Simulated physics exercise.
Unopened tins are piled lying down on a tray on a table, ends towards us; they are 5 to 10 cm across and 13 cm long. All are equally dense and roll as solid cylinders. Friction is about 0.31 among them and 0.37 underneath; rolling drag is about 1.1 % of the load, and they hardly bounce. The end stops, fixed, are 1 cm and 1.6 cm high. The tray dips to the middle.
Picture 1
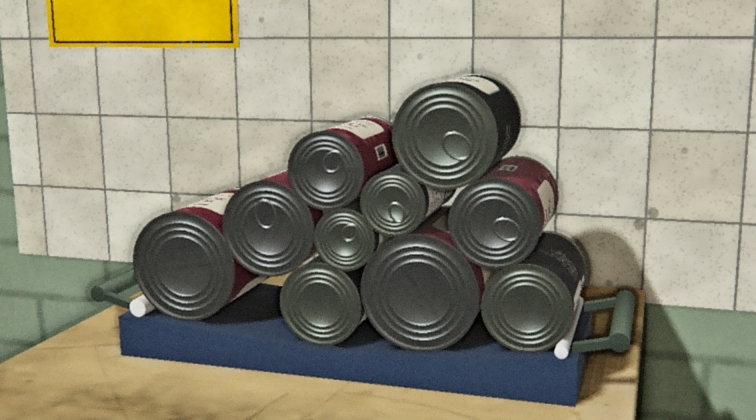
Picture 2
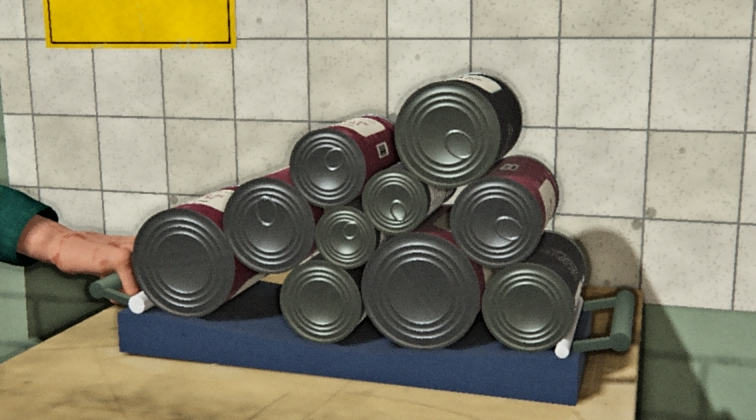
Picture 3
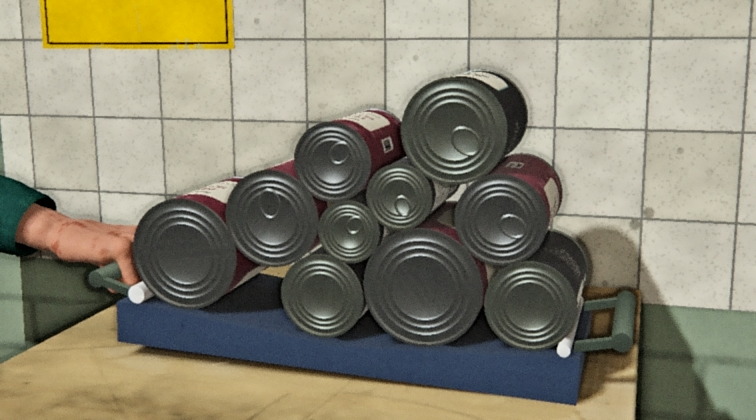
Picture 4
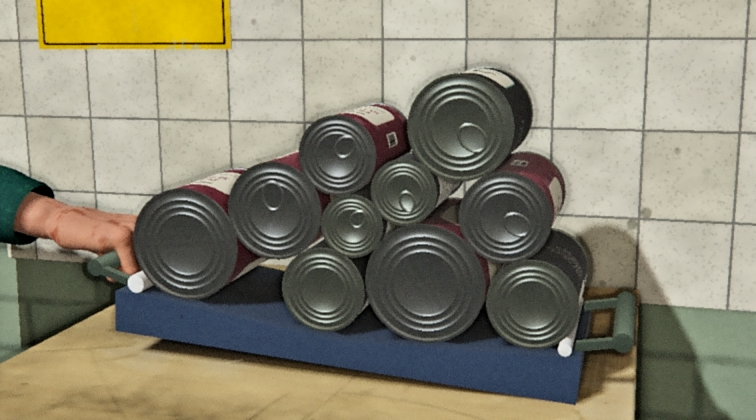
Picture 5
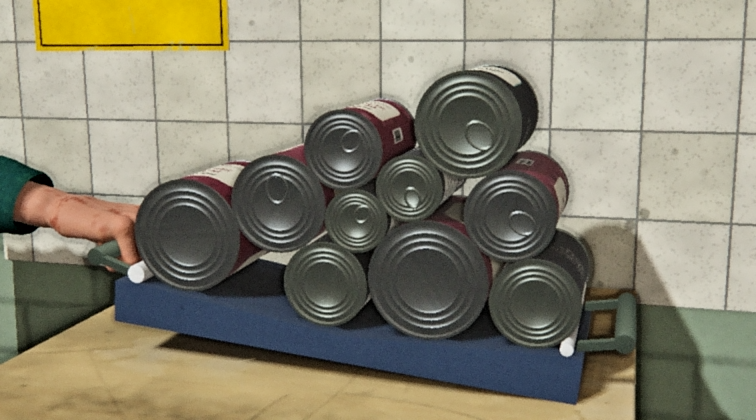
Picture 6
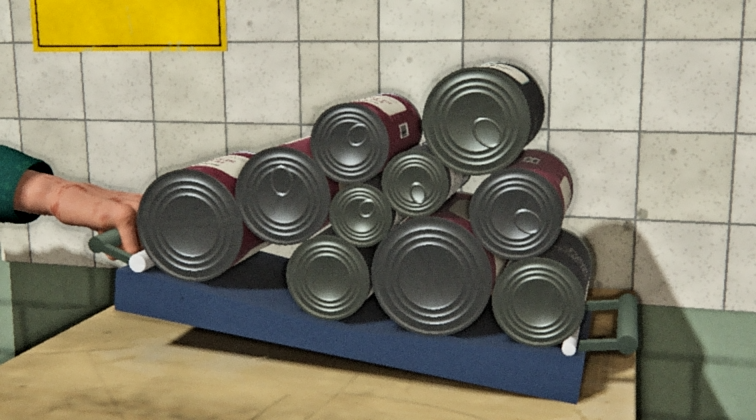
The video shows tin cans piled on their sides on a blue tray on a table against a tiled wall; a hand reaches in from the left, grips that end and gradually raises it, tilting the tray and the pile.
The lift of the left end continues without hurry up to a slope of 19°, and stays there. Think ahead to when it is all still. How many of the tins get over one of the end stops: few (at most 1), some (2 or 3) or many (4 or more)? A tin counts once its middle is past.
Many (4).
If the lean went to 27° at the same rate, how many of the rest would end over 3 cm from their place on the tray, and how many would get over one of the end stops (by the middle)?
In that case 10 shift, 10 get out.
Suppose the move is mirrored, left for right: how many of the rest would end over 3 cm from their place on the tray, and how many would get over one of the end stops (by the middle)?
Then 0 and 0.
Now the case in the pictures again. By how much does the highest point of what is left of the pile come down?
About 8 cm.
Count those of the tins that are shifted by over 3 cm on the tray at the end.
In all, 4.
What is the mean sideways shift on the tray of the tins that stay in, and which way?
Some 0 cm rightwards.
Then, 0.79 s past the final picture, left end up 19°; 0 now displaced over 3 cm; not one over the end stops; the one last seen at (515, 215) 0.5 cm right (moves measured on the tray).
Then, 0.94 s past the final picture, left end up 19°; 0 now displaced over 3 cm; not one over the end stops; the one last seen at (515, 215) 1.8 cm right and 0.5 cm up.
Then, 1.39 s past the final picture, left end up 19°; 4 now displaced over 3 cm; 3 over the right round bar; the one last seen at (515, 215) fallen off to the right.
All still, 1.8 s past the final picture, 4 moved over 3 cm; 4 over the right round bar; the one last seen at (515, 215) fallen off to the right; top of the pile 14 cm high, from 23 cm.
